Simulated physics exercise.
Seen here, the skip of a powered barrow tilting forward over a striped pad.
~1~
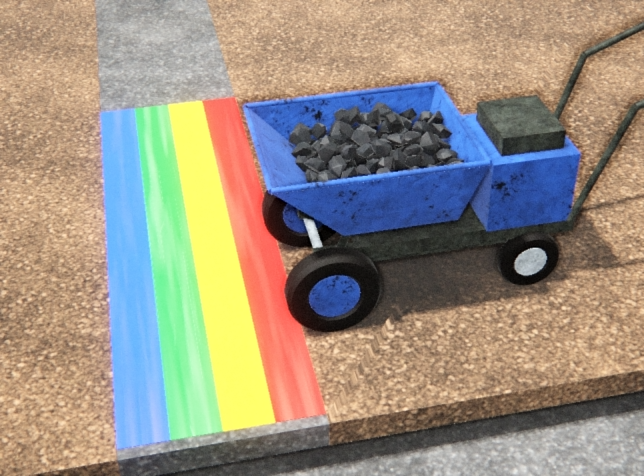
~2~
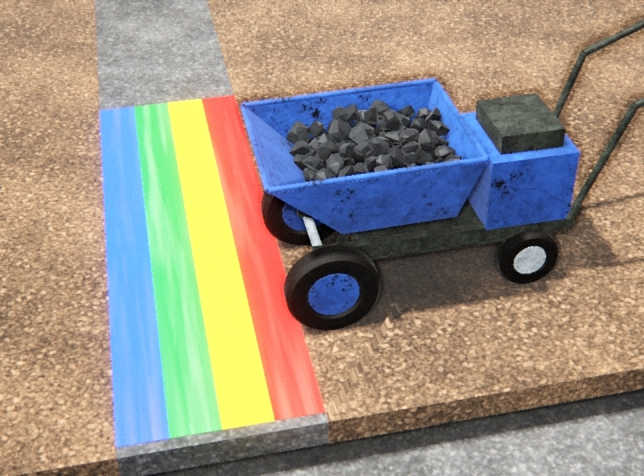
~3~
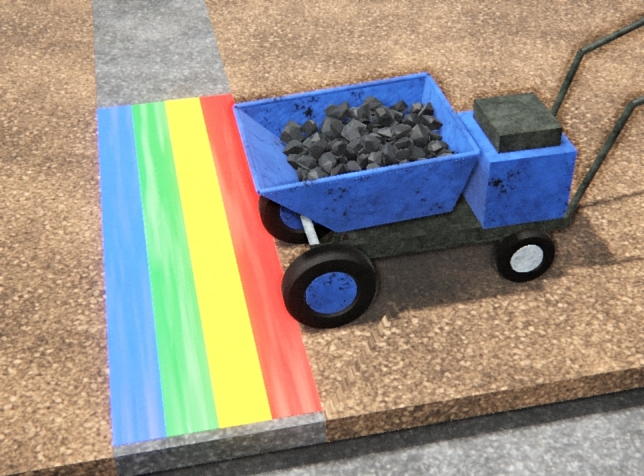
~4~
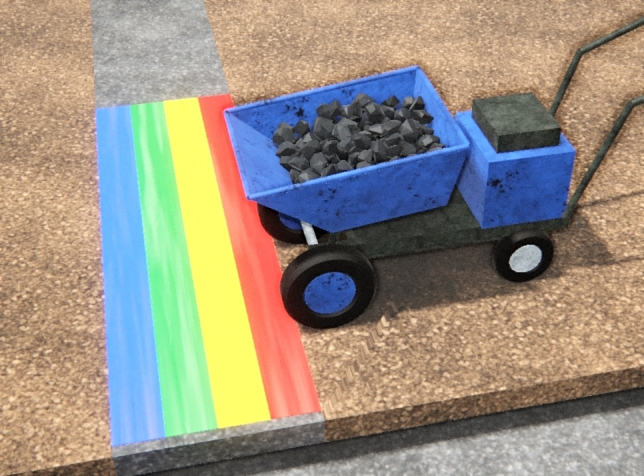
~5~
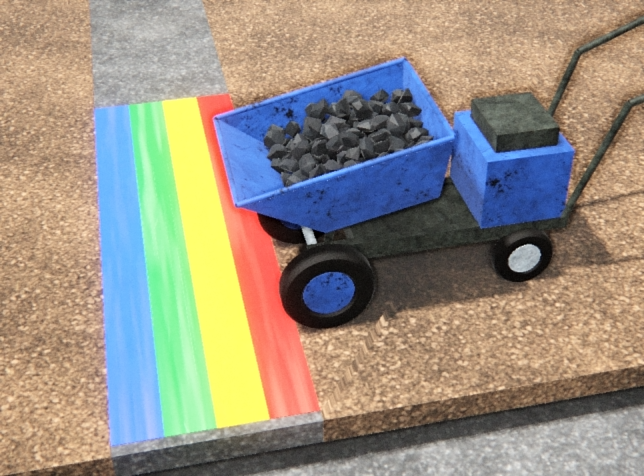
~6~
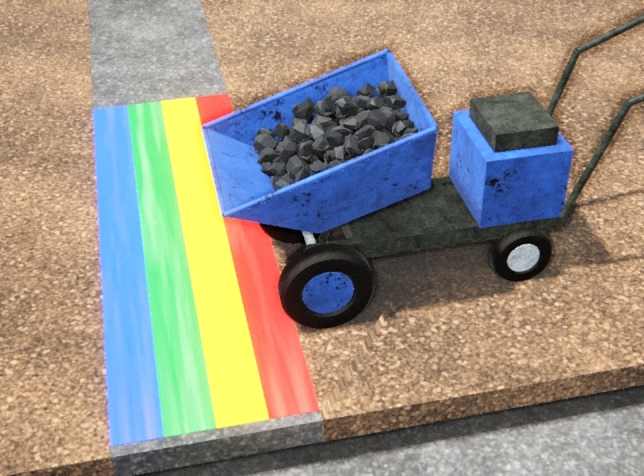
We see a blue powered barrow loaded with dark lumps beside a pad striped blue, green, yellow and red; its skip, level at first, shifts left and gradually tilts forward over the red stripe, the load still inside.
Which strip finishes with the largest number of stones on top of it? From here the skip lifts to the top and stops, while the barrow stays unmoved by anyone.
The blue strip.
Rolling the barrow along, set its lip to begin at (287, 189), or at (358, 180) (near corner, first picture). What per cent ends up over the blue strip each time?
You'd get around 30 in a hundred, then 10 in a hundred.
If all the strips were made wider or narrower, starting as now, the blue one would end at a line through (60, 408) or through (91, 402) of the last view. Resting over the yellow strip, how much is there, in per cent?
Shares: Close to 0 %; close to 0 %.
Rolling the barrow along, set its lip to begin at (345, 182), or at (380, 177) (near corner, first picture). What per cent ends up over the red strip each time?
First position: Some 0 percent; second position: Some 20 percent.
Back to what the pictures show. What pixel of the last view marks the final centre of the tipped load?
Close to (129, 305).
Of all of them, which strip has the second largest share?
The runner-up: The green strip.
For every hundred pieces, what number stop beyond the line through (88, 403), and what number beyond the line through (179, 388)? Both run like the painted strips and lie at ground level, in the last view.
I reckon some 20 per cent and some 70 per cent.
Shortly afterwards, skip tipped steeply; the whole lot in the skip.
Next, skip tipped right over; the bulk in the skip; a little over the green strip; a little over the blue strip; only a few off the paint.
Some moments later, skip tipped right over; near a quarter in the skip; near a quarter over the green strip; near a third over the blue strip; near a quarter off the paint.
In the end, skip tipped right over; near a quarter in the skip; none at all over the red strip; only a few over the yellow strip; near a quarter over the green strip; near a third over the blue strip; near a quarter off the paint.
